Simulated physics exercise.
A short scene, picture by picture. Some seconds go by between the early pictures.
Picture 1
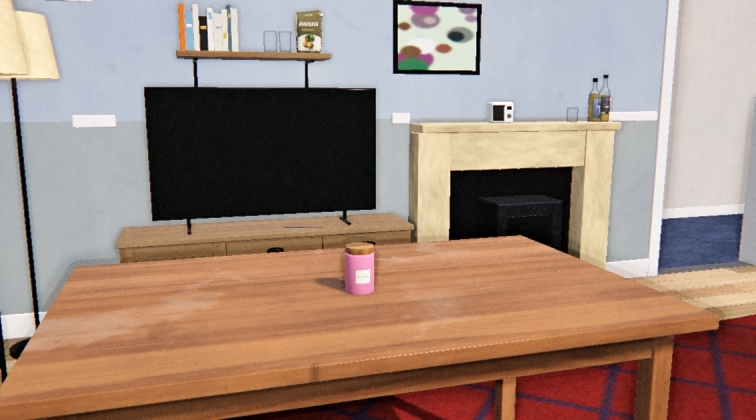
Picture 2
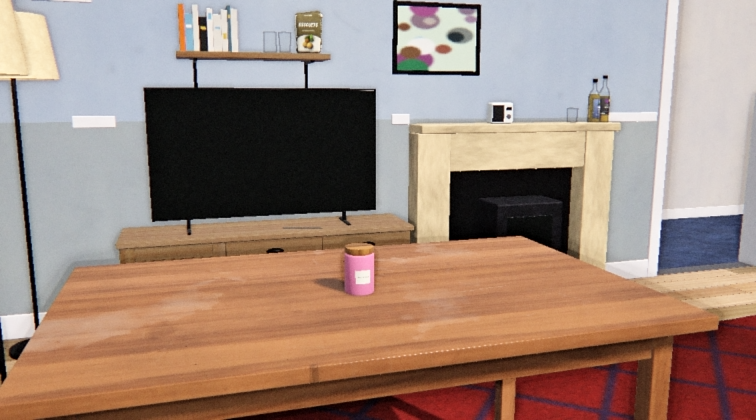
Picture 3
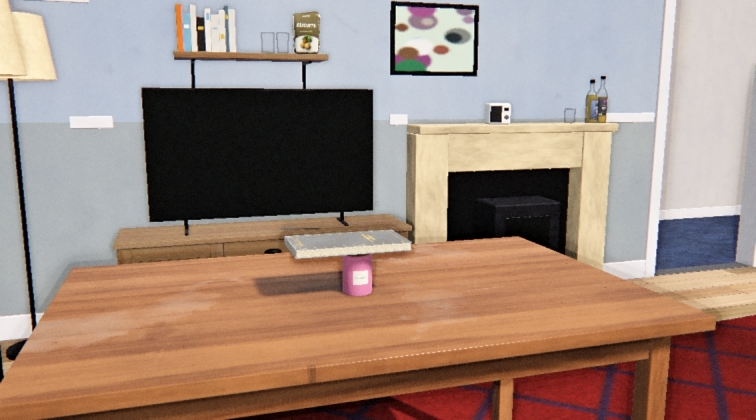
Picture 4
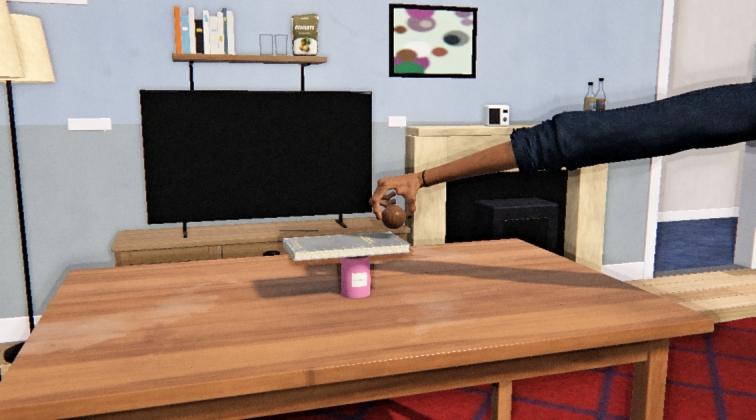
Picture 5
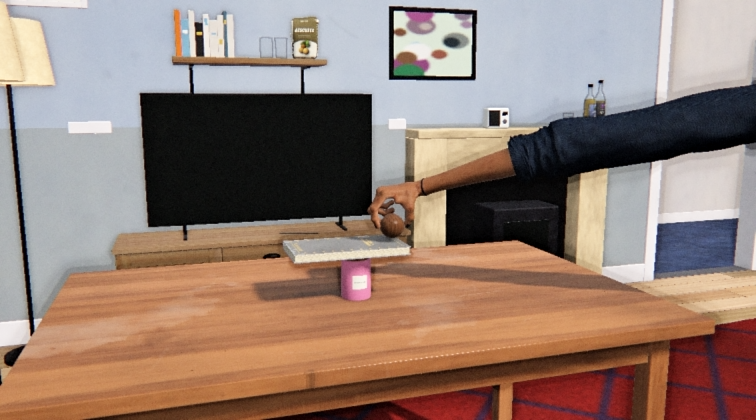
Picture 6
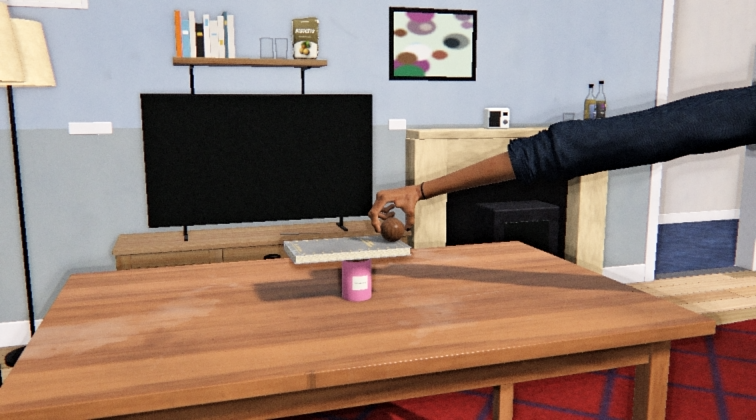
The clip shows a pink jar on a wooden table, then a flat grey slab resting on top of it, before an arm from the right lowers a round brown object onto the slab's right side.
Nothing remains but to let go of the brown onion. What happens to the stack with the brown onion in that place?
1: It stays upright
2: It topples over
It stays upright (1).
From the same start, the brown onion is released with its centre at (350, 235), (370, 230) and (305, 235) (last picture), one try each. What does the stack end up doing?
Outcomes in order: Stands, then stands, then falls.
Then, 0.80 s past the last view, nothing moves.
Then, 1.70 s past the last view, brown onion resting near (392, 230).
Finally, all 3 still in place. Final places as the last picture's camera would see them, brown onion near (392, 230). The stack holds.
